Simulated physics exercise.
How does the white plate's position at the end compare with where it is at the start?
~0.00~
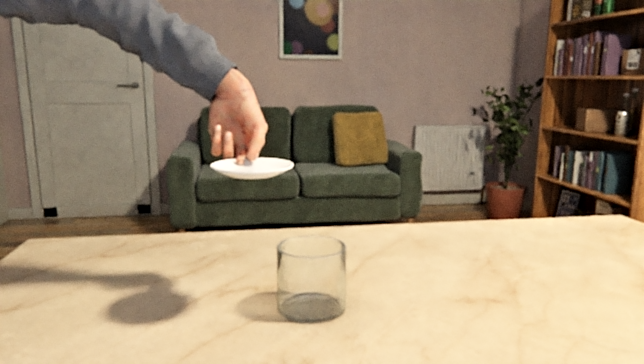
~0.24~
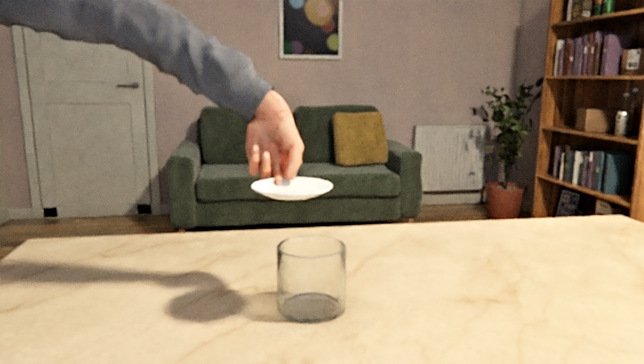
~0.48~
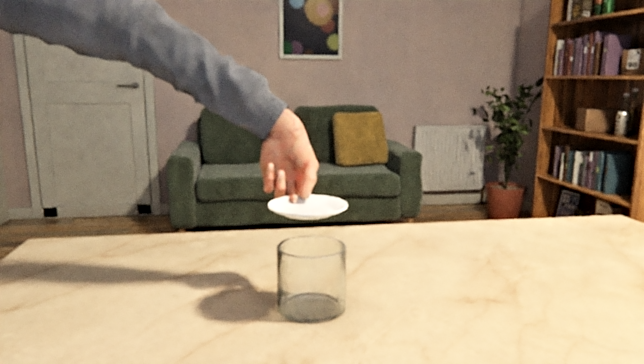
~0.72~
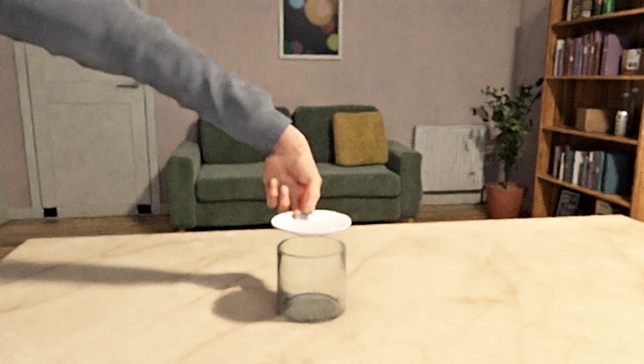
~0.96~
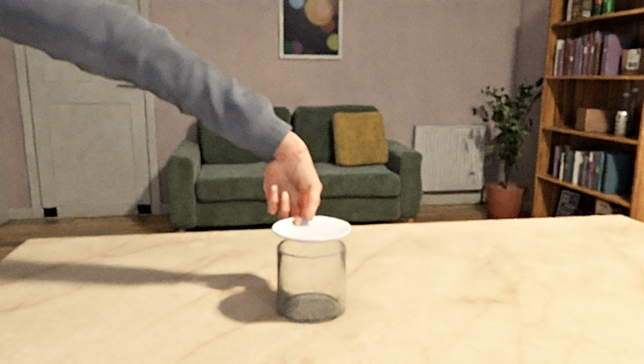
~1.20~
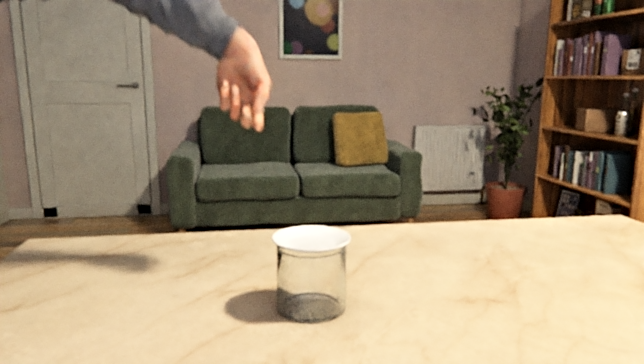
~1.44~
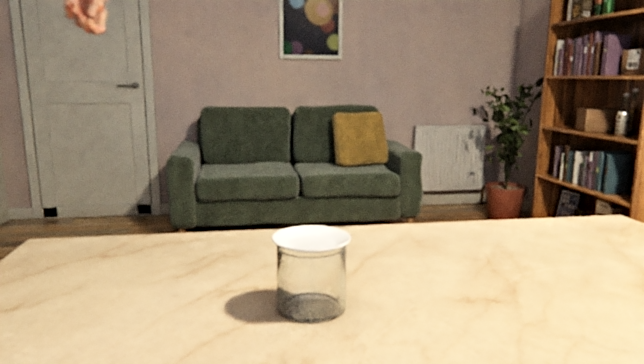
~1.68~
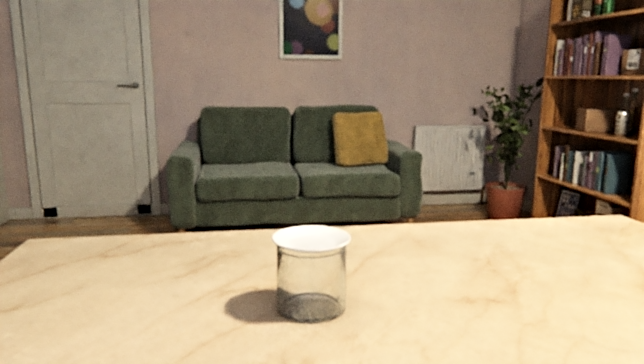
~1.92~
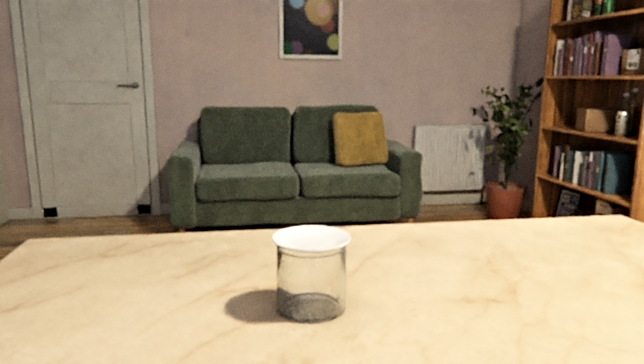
At the start the white plate is held in the air, up and to the left of the glass. By the end it is lower and farther right, resting on the rim of the glass.
